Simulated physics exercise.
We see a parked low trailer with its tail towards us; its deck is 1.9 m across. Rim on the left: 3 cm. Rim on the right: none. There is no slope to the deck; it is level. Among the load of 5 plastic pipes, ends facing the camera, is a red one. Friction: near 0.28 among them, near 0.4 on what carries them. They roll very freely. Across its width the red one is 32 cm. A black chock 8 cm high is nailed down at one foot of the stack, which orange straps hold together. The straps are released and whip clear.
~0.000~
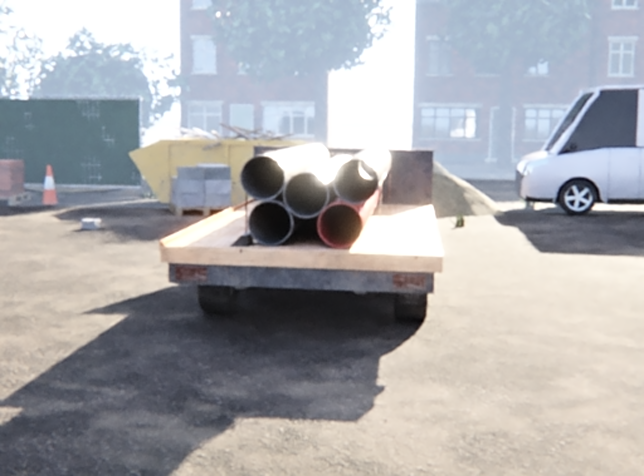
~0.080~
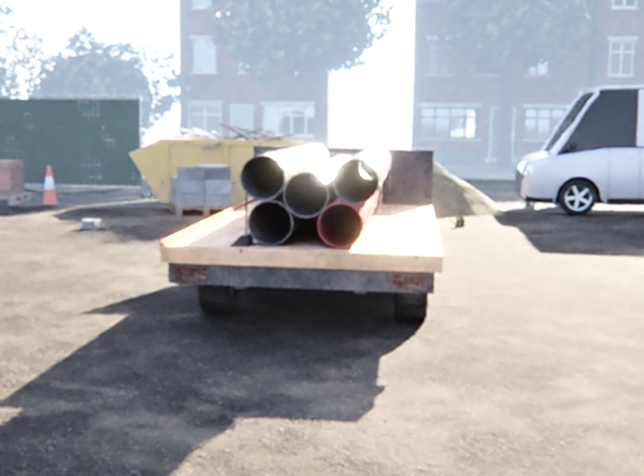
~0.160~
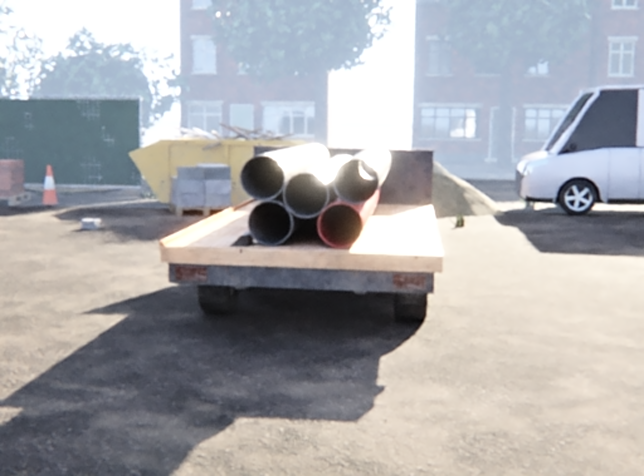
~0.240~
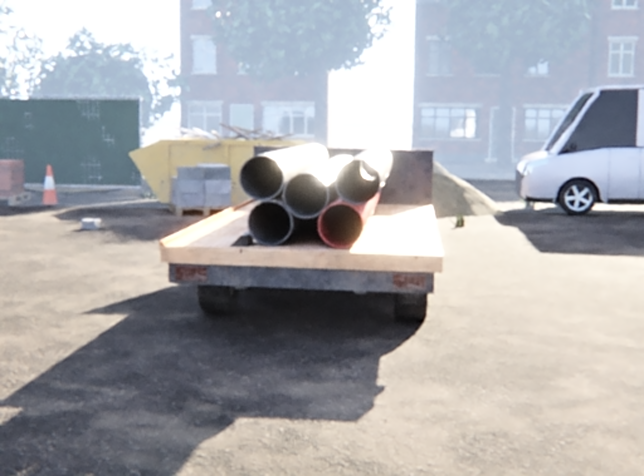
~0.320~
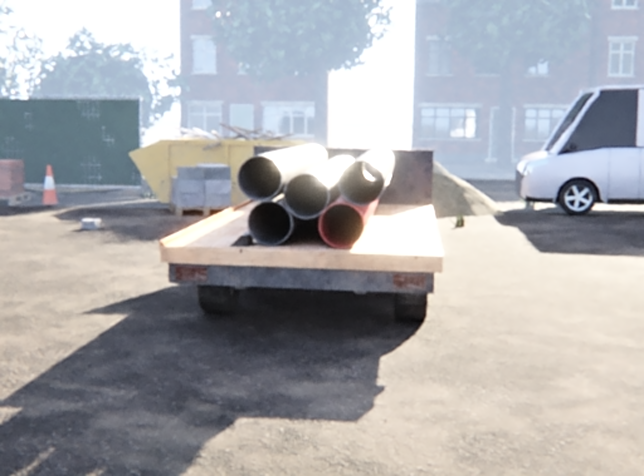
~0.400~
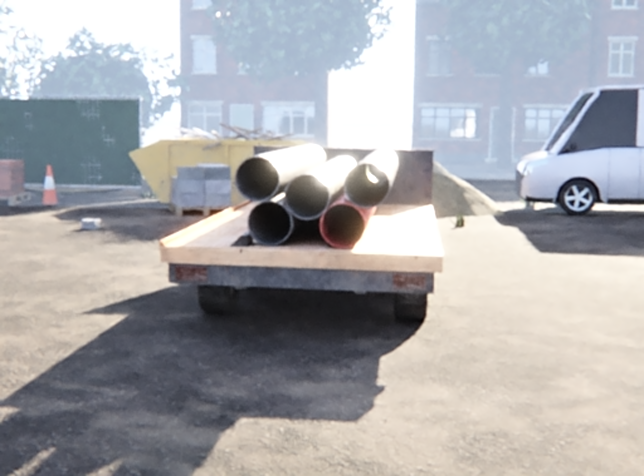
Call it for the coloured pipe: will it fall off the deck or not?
My call: It will.
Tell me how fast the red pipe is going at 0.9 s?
Estimated speed near 0.5 m/s.
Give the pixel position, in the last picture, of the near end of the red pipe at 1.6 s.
It should be close to pixel (411, 228).
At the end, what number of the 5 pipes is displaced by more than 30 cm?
4.
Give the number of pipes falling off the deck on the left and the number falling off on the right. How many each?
Count by side - left 1, right 2.
By 0.9 s, red is on the deck, 55 cm from the right edge, rolling right; 0 gone from the deck.
By 1.6 s, red is on the deck, 20 cm from the right edge, rolling right; 2 gone from the deck.
By 2.3 s, red is on the ground to the right; 3 gone from the deck.
Finally (4.7 s), red is on the ground to the right; 3 gone from the deck.
